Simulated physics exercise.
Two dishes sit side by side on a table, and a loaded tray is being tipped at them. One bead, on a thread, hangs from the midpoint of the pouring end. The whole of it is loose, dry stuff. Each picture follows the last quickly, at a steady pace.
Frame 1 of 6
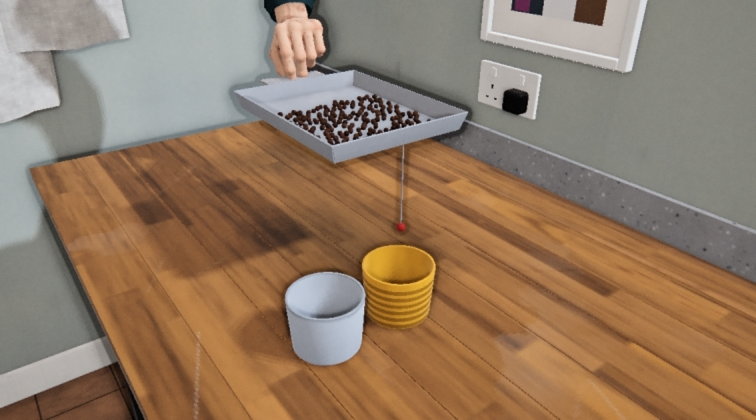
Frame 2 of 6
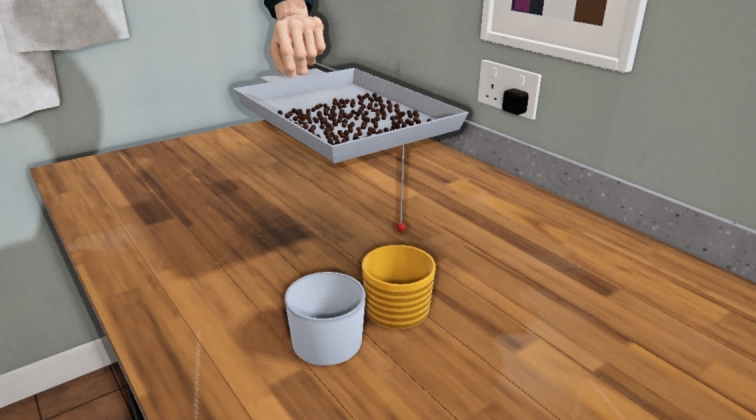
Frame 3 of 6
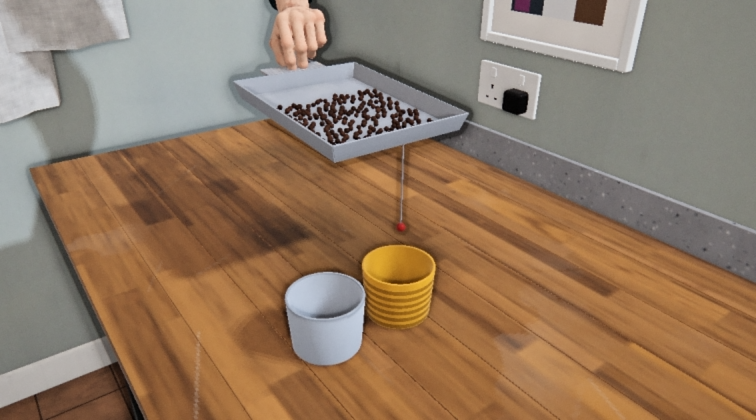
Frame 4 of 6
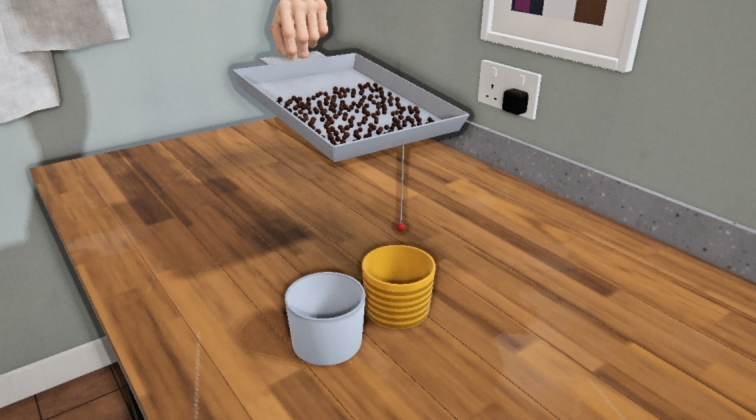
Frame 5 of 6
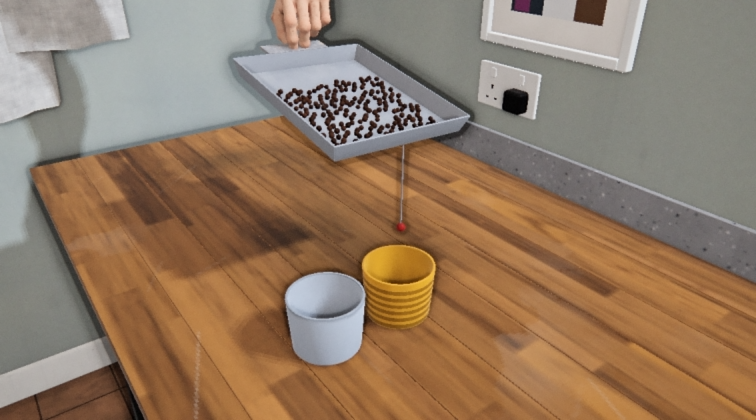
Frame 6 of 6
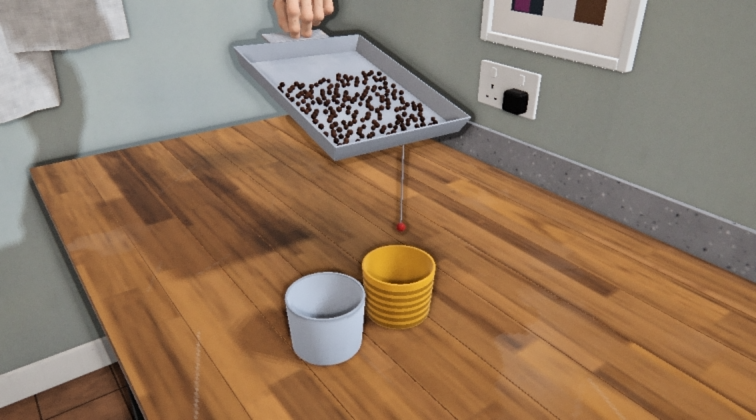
To begin with, a hand holds a pale grey tray of small dark brown berries nearly level above a wooden worktop, over a pale blue-grey dish and a ridged yellow one, a red bead hanging on a thread. The hand then gradually tilts the tray slightly, raising its back edge, while dishes and bead stay still.
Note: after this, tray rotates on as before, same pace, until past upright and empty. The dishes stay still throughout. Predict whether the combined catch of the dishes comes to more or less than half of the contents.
A lesser share is caught.
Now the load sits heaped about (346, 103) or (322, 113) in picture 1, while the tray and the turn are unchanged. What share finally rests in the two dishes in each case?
Some 20 and then some 40 per cent.
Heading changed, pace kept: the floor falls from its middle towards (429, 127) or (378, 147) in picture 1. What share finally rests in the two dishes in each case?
The first try gives close to 0 per cent, the second close to 70 per cent.
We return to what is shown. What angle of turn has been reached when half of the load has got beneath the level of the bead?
At roughly 95°.
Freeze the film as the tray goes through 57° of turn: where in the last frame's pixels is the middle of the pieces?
(401, 125).
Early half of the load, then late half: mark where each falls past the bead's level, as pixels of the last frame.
First near (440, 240), later near (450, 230).
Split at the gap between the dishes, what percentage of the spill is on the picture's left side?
Estimate: Near 0 per cent.
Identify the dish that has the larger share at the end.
It's the rightmost dish that ends with more.
Just after the last frame, tray tipped steeply; almost all on the tray; just a few outside both; just a few in the air.
A moment on, tray tipped right over; roughly a third on the tray; about a tenth in the right dish; about a tenth outside both; roughly a third in the air.
Further on, tray tipped past a quarter turn; roughly a third in the right dish; roughly two thirds outside both.
When it is over, tray tipped past a quarter turn; not one in the left dish; roughly a third in the right dish; roughly two thirds outside both.
